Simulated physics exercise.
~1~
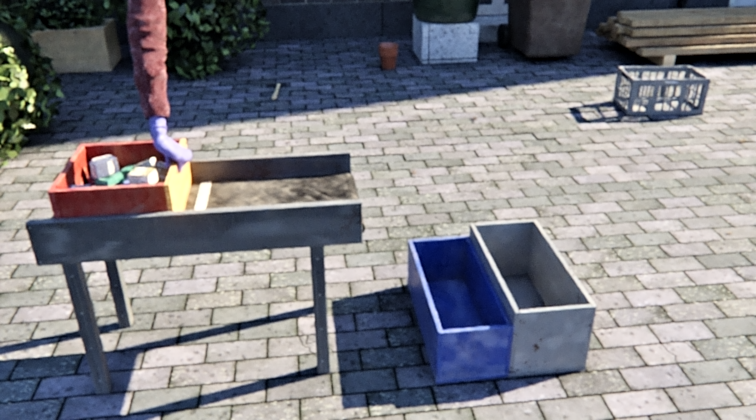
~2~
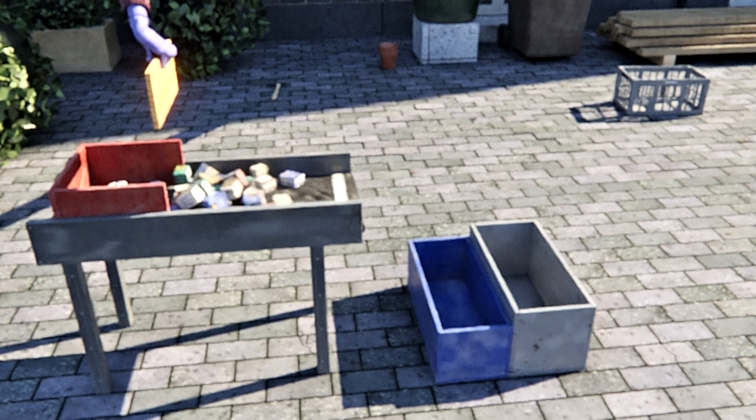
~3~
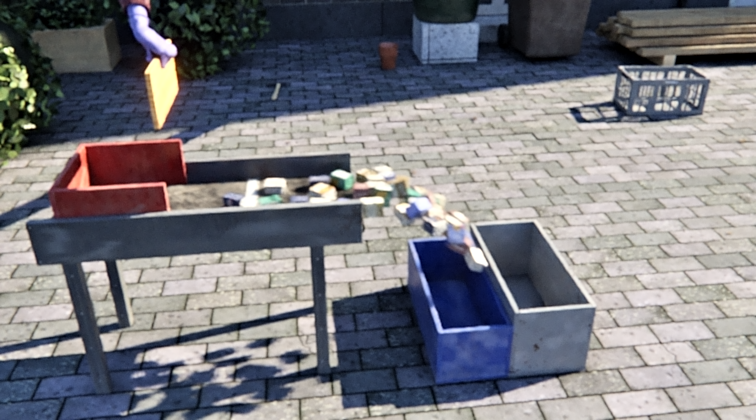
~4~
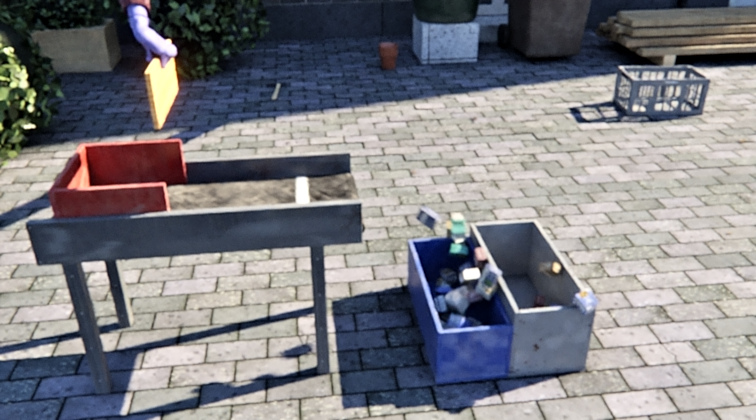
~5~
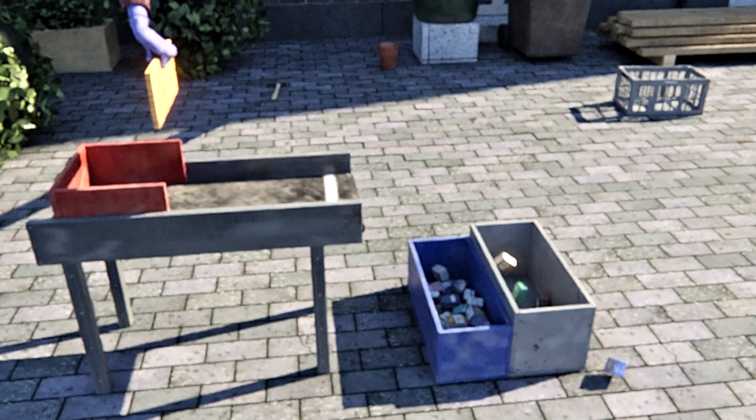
On a sunny paved yard, a gloved hand pulled the yellow gate from a red pen, and small cartons rode a belt rightward and spilled off its end, most landing in the blue tub, a few in the grey box and one on the paving beyond.
